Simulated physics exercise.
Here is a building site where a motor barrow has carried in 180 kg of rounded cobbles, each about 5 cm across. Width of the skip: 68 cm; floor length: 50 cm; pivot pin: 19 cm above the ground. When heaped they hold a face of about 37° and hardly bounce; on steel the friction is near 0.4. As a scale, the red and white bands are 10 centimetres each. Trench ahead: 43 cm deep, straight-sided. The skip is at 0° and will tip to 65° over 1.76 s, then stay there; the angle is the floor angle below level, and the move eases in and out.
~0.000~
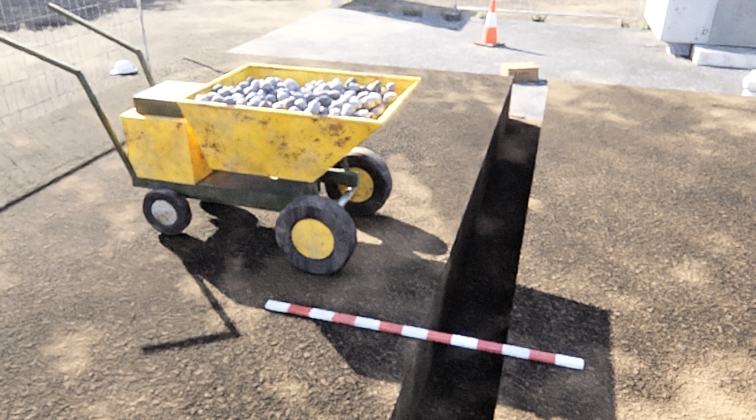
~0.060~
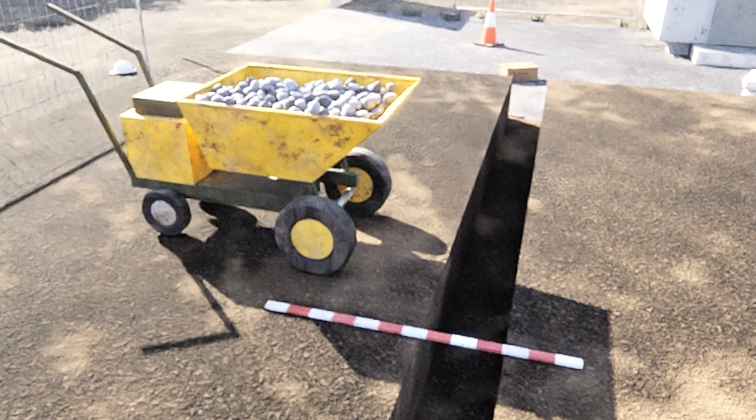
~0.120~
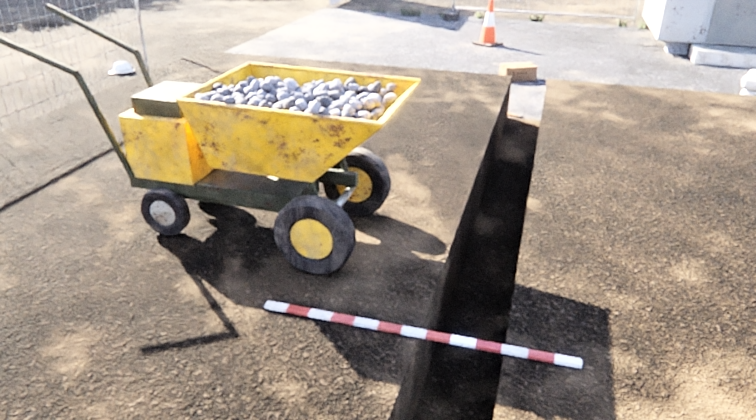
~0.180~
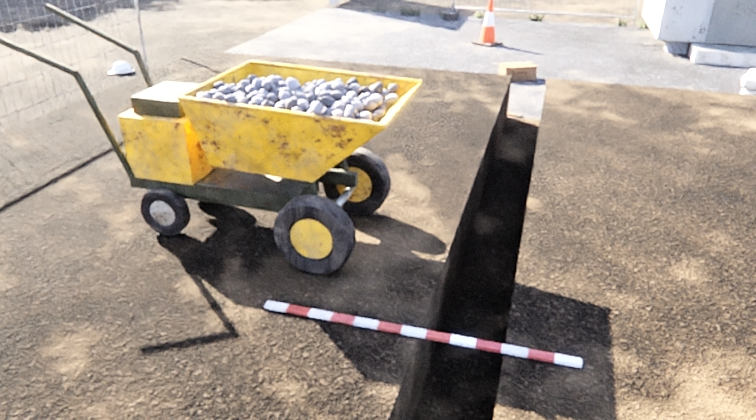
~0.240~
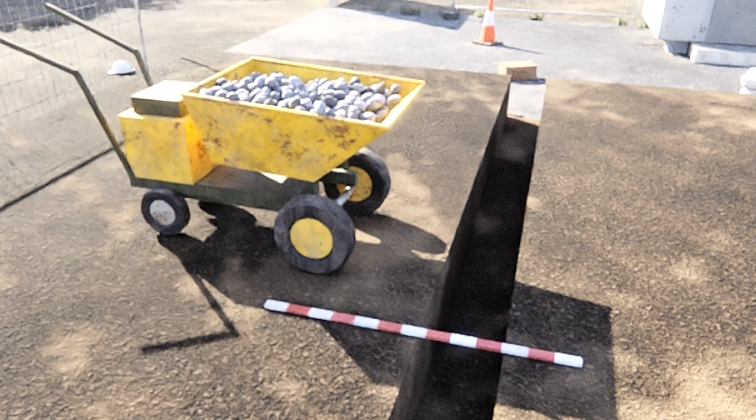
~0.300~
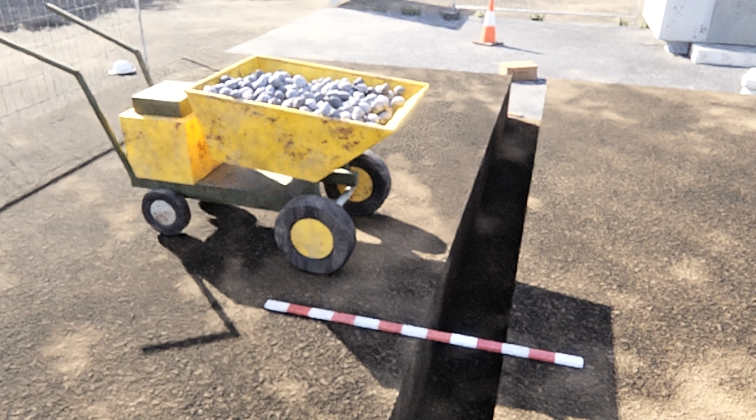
The yellow skip of a small motor barrow, heaped with rounded grey cobbles, sits level at first beside a straight-sided trench with a red and white pole lying across it. Slowly the skip tilts slightly down to the right, its stones shifting a little, while the wheels stay still.
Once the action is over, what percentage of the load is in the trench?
About 81 in every hundred.
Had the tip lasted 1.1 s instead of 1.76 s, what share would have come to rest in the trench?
Roughly 75 per cent.
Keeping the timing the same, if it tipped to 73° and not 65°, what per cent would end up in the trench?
It would come to about 90 percent.
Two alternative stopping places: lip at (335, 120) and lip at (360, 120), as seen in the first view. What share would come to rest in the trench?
About 95 and 100 per cent.
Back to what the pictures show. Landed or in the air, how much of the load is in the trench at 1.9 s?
Around 40 per cent of it, at that instant.
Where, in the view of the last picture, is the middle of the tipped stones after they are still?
Around (488, 315).
After 1.3 s the floor is at 55°; 99 % in the skip, 1 % in the trench; the foremost stones are at (476, 233).
After 1.9 s the floor is at 65°; 51 % in the skip, 38 % in the trench, 11 % past the trench; the foremost stones are at (592, 273).
After 2.2 s the floor is at 65°; 24 % in the skip, 57 % in the trench, 18 % past the trench; the foremost stones are at (677, 285).
After 4.2 s the floor is at 65°; 0 % in the skip, 81 % in the trench, 19 % past the trench; the foremost stones are at (722, 288).
